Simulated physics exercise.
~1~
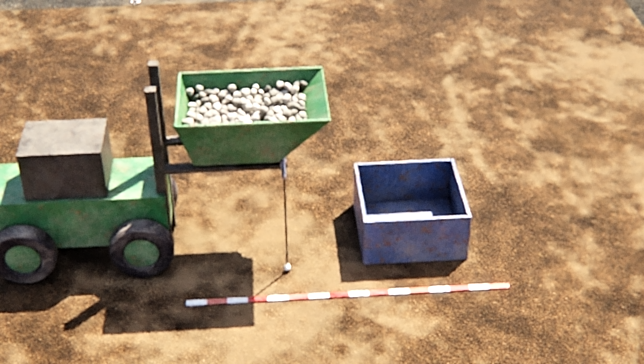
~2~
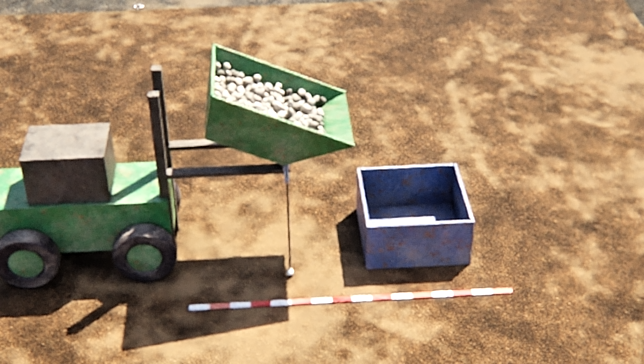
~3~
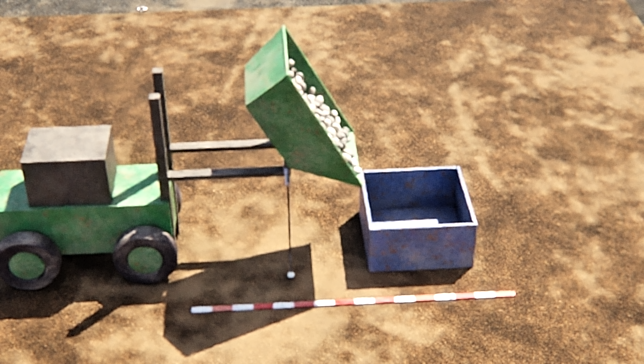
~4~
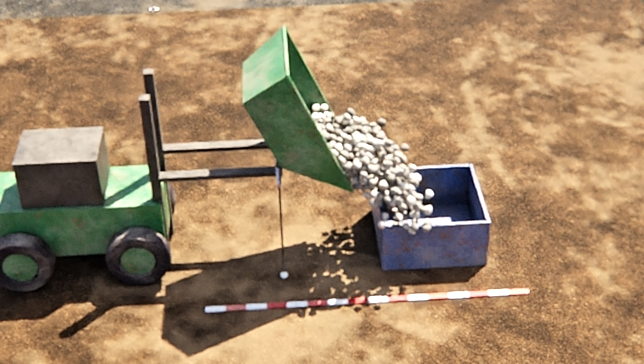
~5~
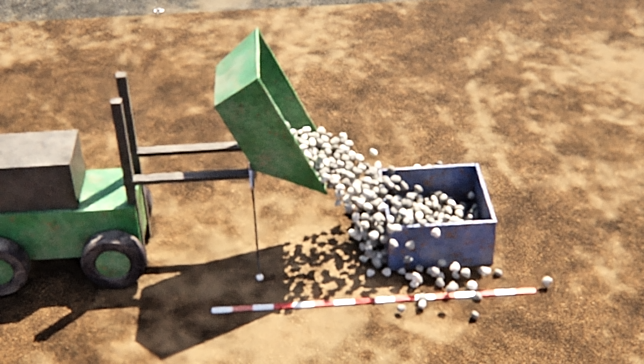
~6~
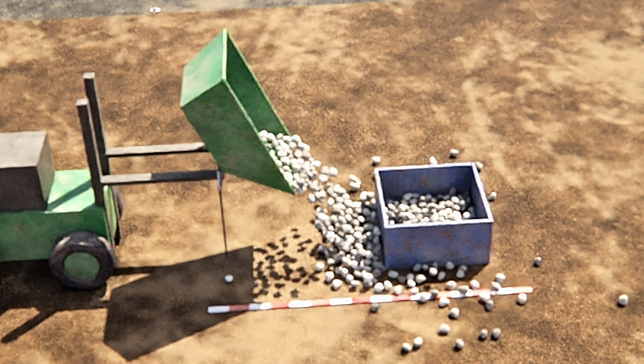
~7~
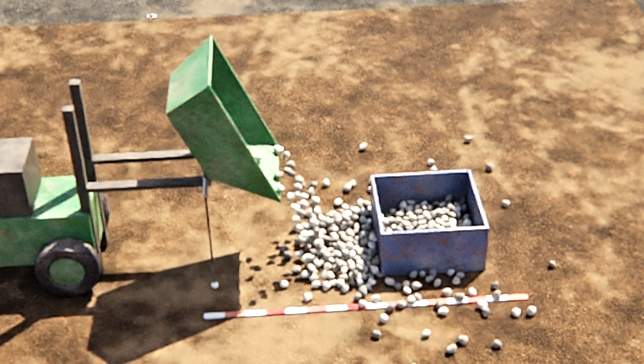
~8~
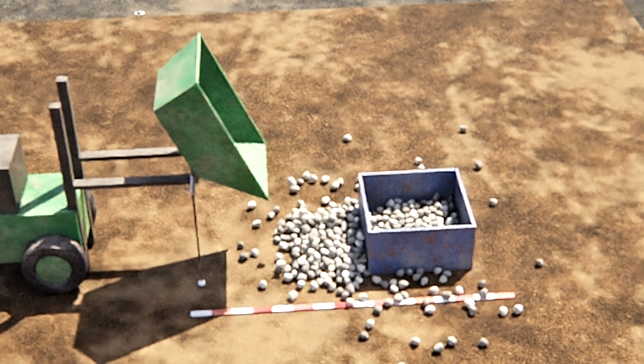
On sandy ground, a green truck tipping pale stones toward a blue bin while backing left, leaving many heaped short of it.
